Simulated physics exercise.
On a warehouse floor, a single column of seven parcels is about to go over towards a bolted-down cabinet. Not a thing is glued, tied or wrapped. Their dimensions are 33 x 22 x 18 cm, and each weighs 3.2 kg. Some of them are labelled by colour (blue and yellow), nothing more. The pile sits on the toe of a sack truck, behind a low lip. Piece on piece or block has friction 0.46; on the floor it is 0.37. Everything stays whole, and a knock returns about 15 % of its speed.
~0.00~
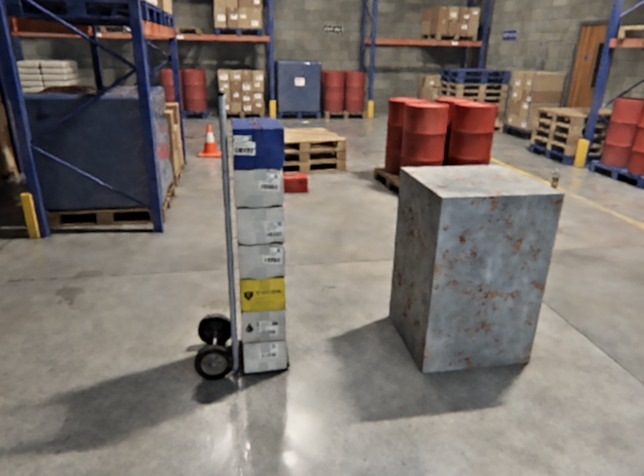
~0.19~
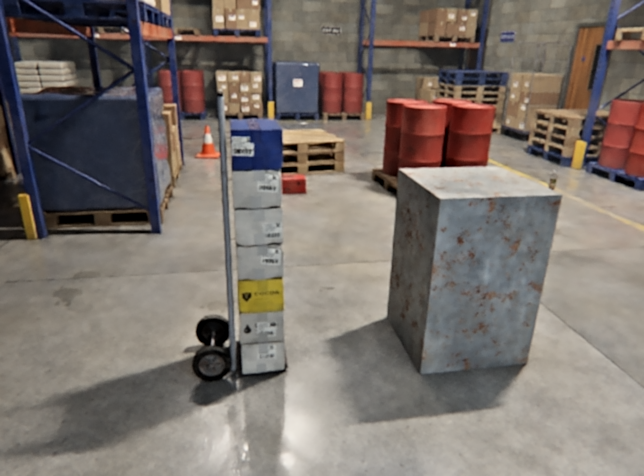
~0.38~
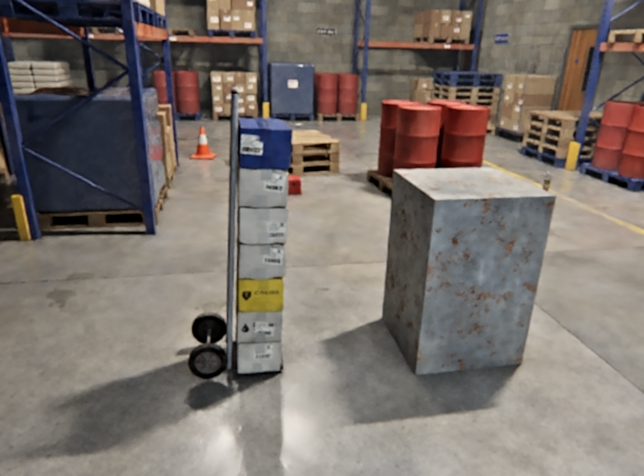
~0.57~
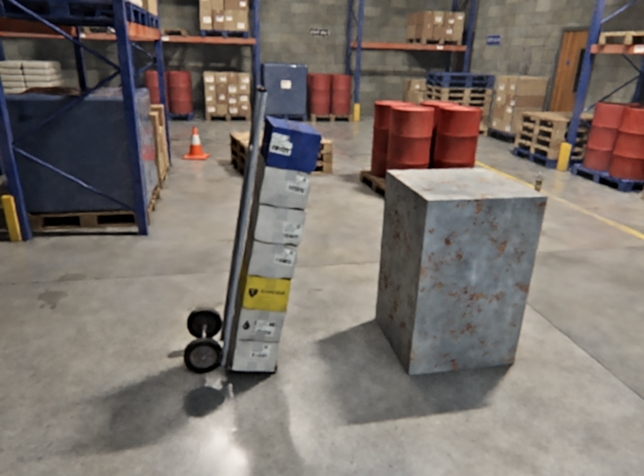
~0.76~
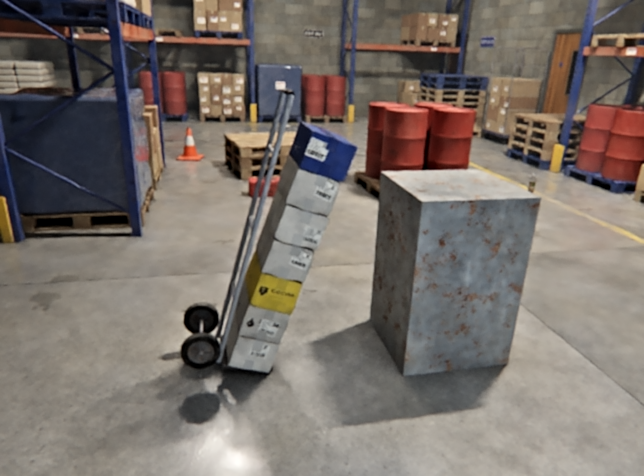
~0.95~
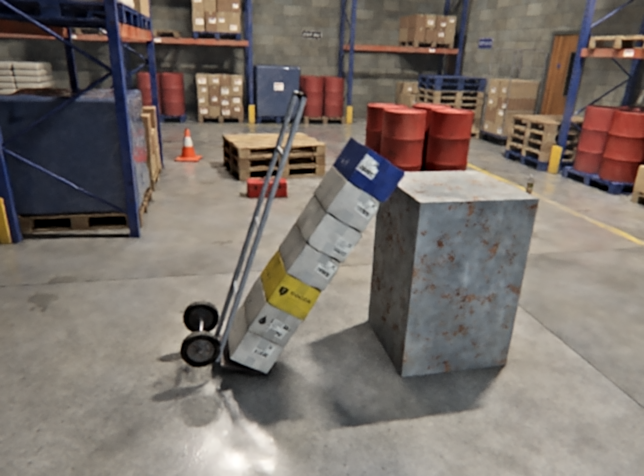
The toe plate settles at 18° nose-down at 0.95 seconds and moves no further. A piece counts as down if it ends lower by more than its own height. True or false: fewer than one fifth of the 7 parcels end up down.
True.
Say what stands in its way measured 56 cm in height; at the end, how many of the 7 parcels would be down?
Result - 5.
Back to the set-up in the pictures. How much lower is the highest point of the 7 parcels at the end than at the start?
10 cm.
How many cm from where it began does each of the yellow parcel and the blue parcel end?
Net shift, middle to middle: Yellow 30 cm, blue 70 cm.
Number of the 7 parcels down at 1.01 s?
I count 0 at that moment.
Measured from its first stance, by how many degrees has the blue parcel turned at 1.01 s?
Close to 40° of tilt compared with the start.
After 1.01 s, none of the 7 parcels down, 7 disturbed; blue parcel 38° from how it stood, 16 cm lower; yellow parcel 38° from how it stood.
After 1.08 s, none of the 7 parcels down, 7 disturbed; blue parcel 45° from how it stood, 13 cm lower; yellow parcel 42° from how it stood.
In the end (2.0 s), none of the 7 parcels down, 7 disturbed; yellow parcel 42° from how it stood; blue parcel 41° from how it stood, 15 cm lower. That is 0 per cent. From the last view, middles, yellow parcel near (302, 288), blue parcel near (382, 175).
